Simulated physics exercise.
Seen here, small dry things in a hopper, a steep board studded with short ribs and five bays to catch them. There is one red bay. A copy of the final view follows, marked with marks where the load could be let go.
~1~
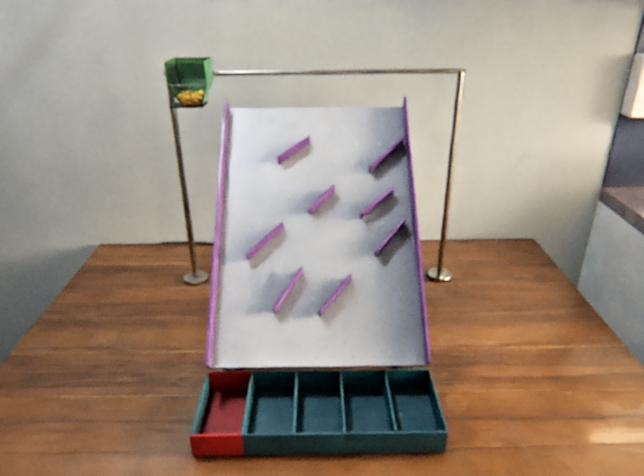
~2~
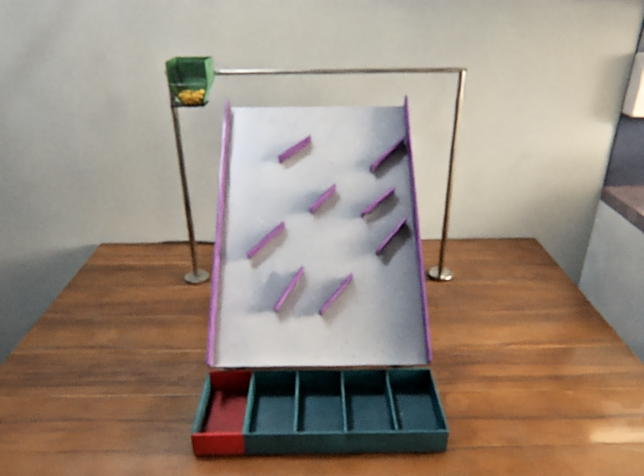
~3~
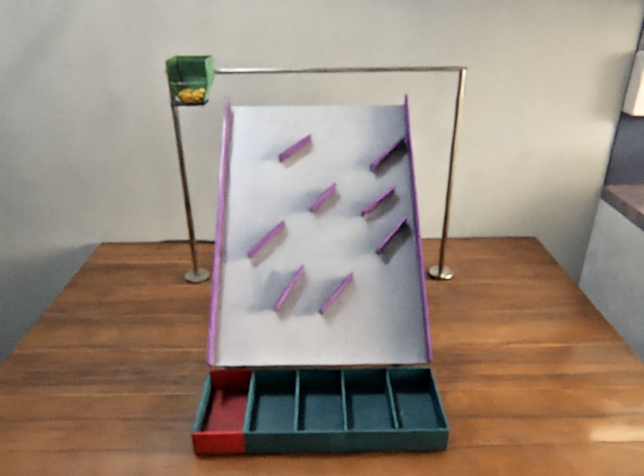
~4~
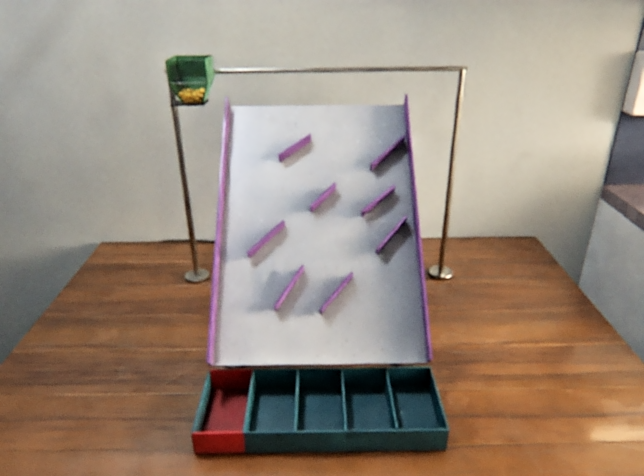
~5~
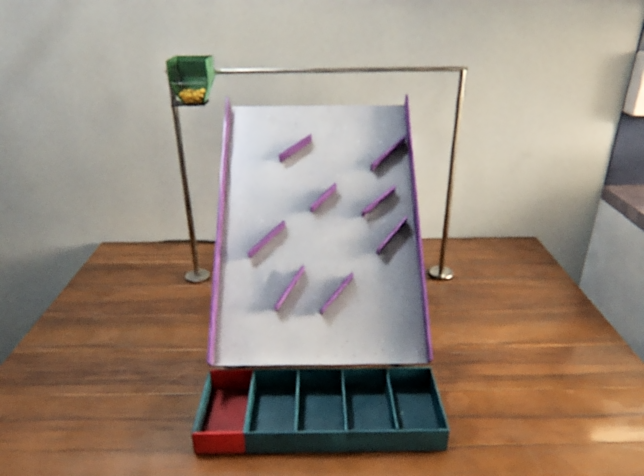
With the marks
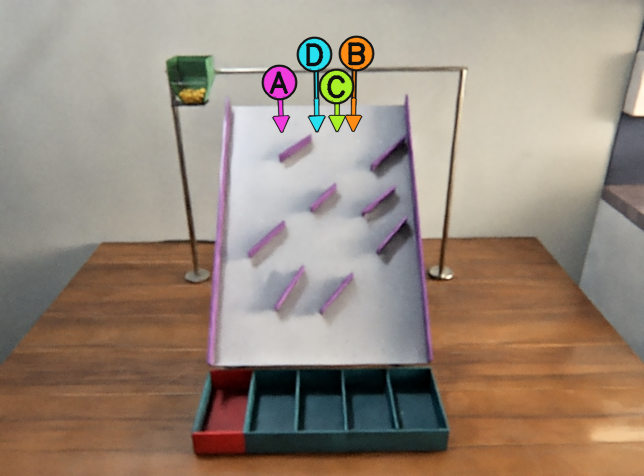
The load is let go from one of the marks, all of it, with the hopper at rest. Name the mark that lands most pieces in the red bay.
A beats the others.
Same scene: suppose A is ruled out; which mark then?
Mark D.
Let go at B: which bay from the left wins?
It is the second one.
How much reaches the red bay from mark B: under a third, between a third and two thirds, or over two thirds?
Under a third.
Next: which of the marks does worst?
It is B.
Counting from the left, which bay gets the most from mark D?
The first.
On the marked copy, mark A meets the board at (281, 126); mark B meets the board at (353, 125); mark C meets the board at (337, 125); mark D meets the board at (316, 125).
If A is chosen, nearly all in the red bay, a stray few outside the box.
If B is chosen, a small part in the red bay, most in other bays.
If C is chosen, about a third in the red bay, about half in other bays, a stray few outside the box.
If D is chosen, about two thirds in the red bay, about a third in other bays, a stray few held on the board.
